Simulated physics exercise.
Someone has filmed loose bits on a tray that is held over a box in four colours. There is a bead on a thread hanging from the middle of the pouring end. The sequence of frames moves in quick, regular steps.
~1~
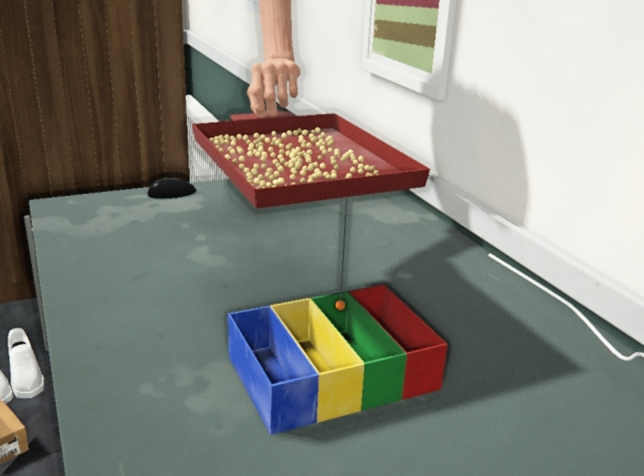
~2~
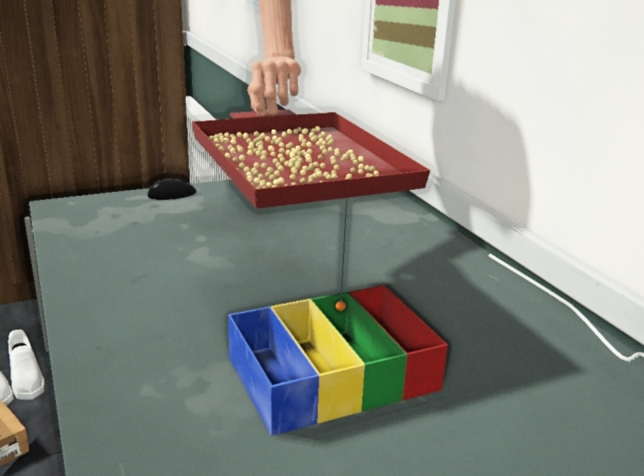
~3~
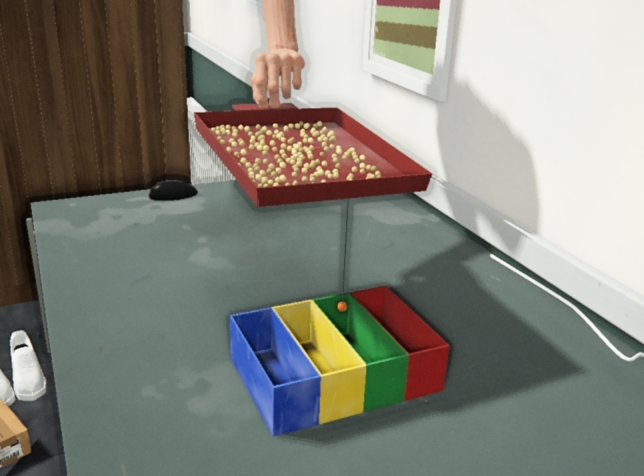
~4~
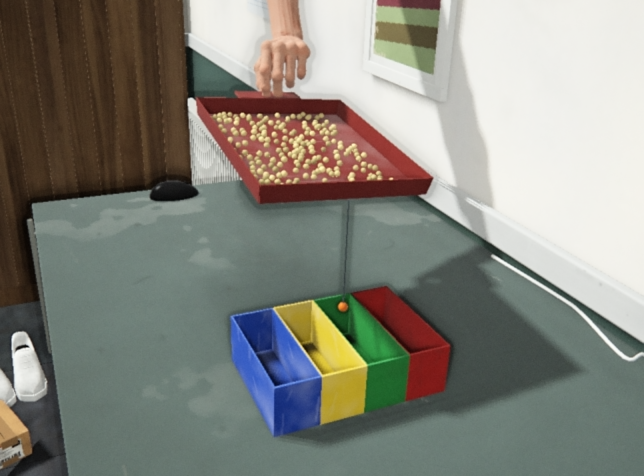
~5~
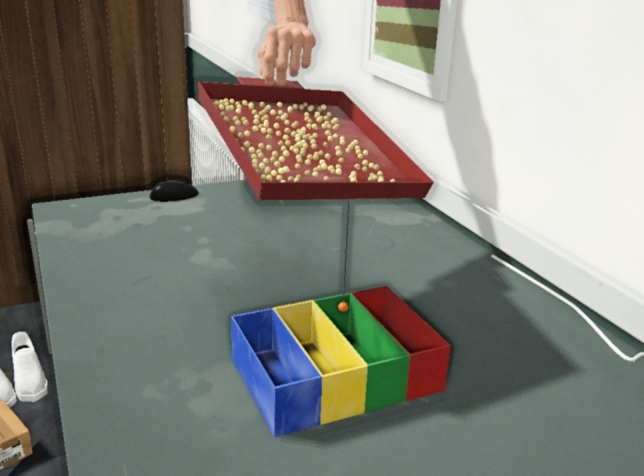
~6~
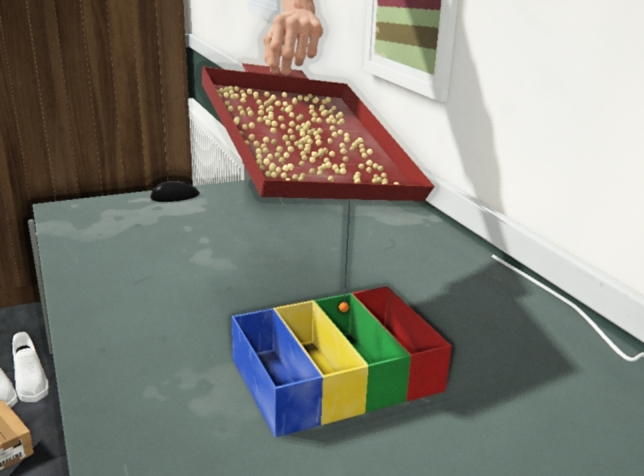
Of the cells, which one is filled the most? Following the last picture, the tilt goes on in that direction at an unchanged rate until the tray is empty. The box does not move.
The red cell is filled the most.
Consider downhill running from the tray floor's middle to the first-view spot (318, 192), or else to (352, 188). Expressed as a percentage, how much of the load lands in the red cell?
Around 0 per cent first, around 30 per cent next.
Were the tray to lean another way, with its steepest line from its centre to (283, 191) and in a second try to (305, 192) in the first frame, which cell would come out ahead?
First: The cell in blue. Second: The cell in blue.
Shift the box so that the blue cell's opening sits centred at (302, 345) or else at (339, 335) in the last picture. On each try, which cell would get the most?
Try 1 - that red cell; try 2 - green.
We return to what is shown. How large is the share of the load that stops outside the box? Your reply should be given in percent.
Somewhere around 50 in a hundred.
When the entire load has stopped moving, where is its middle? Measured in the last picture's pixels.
About (411, 348).
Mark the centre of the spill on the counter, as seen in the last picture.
Check roughly (450, 344) and you'll find the middle.
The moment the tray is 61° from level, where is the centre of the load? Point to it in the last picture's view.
I'd mark the middle close to (398, 198).
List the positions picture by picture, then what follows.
The first frame shows corners of the pouring end at (257, 188) and (427, 168), level; middle of the load at (298, 159), soya beans; bead on its thread at (340, 305); blue cell at (294, 400); yellow cell at (340, 388); green cell at (384, 377); red cell at (425, 367).
The second frame shows corners of the pouring end at (257, 188) and (427, 170), level; middle of the load at (298, 158).
The third frame shows corners of the pouring end at (259, 187) and (429, 173), tipped barely, lowest at the right corner; middle of the load at (300, 155).
The fourth frame shows corners of the pouring end at (262, 184) and (430, 177), tipped a little, lowest at the right corner; middle of the load at (301, 149).
The fifth frame shows corners of the pouring end at (264, 181) and (431, 181), tipped a little, lowest at the right corner; middle of the load at (303, 143).
The sixth frame shows corners of the pouring end at (267, 178) and (431, 185), tipped clearly, lowest at the right corner; middle of the load at (303, 134), a small part on the move; blue cell at (299, 402); yellow cell at (344, 390); green cell at (388, 379); red cell at (429, 369).
Soon after the last picture, tray tipped steeply; most on the tray; a small part falling or outside the box.
A little later, tray tipped right over; most on the tray; a stray few in the red cell; about a quarter falling or outside the box.
Later still, tray tipped past a quarter turn; about half in the red cell; about half falling or outside the box.
At rest, tray tipped past a quarter turn; about half in the red cell; none in the blue cell; none in the yellow cell; none in the green cell; about half outside the box.
